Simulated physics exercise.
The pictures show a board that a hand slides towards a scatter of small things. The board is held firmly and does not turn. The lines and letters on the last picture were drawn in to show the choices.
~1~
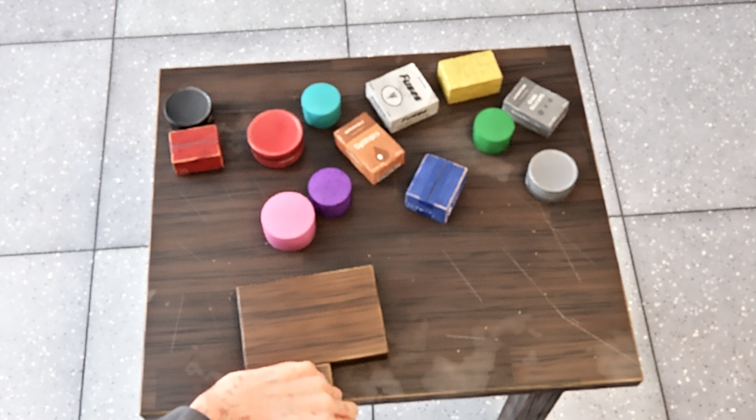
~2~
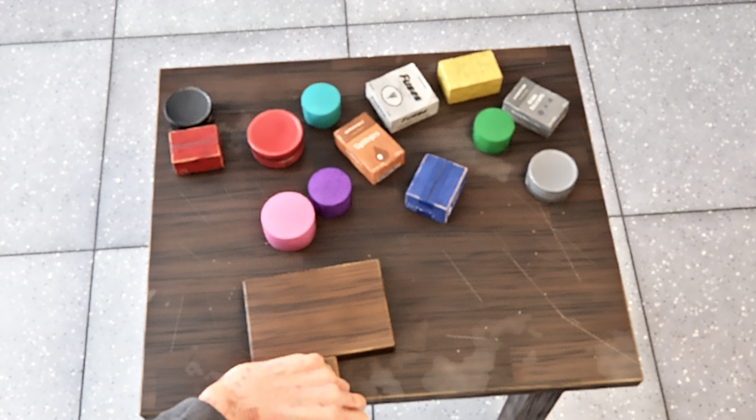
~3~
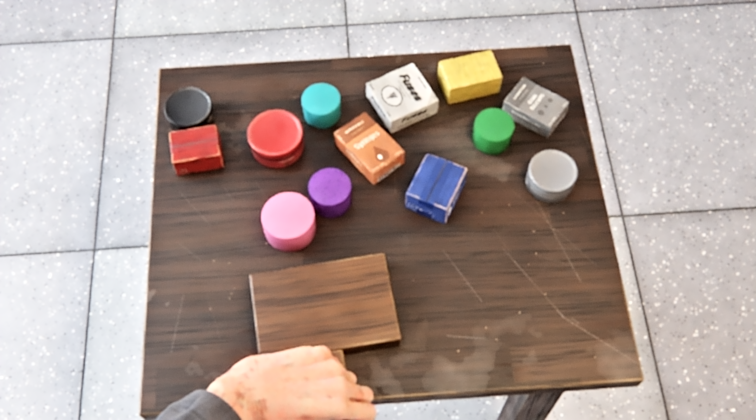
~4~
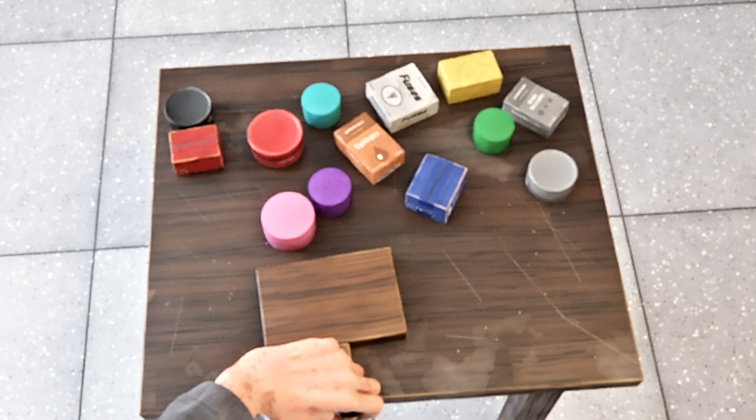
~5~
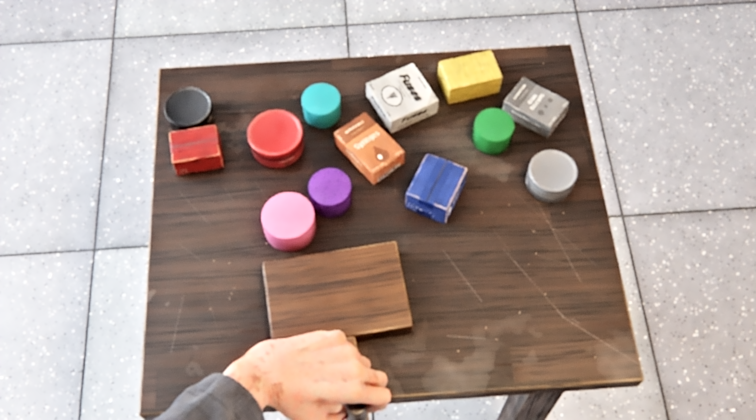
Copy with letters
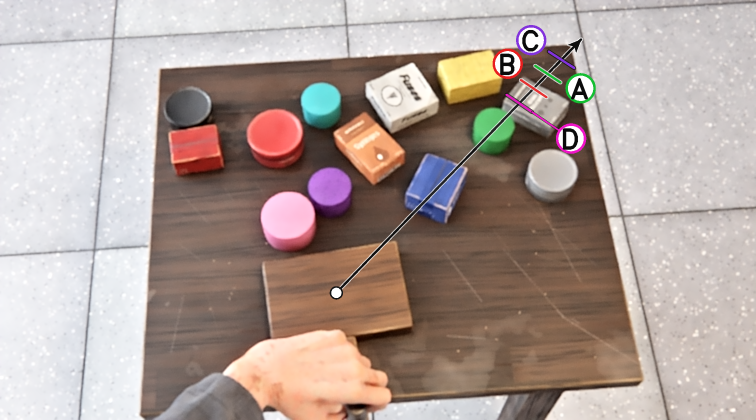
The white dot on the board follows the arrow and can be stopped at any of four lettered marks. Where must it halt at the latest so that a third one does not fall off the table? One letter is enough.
B.
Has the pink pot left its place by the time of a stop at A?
Yes.
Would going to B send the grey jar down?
No.
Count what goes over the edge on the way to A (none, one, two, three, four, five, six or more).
Five.
On the marked copy, A at (548, 74); B at (533, 88); C at (561, 60); D at (519, 103); the arrow from (336, 293) to (582, 40); the white dot at (336, 293).
Taking B. A third of the way, board (413, 218); blue box (454, 147); pink pot (293, 201).
Two thirds of the way, board (482, 146); yellow block (474, 54); white box (406, 63).
When it is over, board (532, 94); grey packet over the edge; yellow block over the edge; two fallen.
As for the rest, A drops five; C drops five; D is within the limit but short.
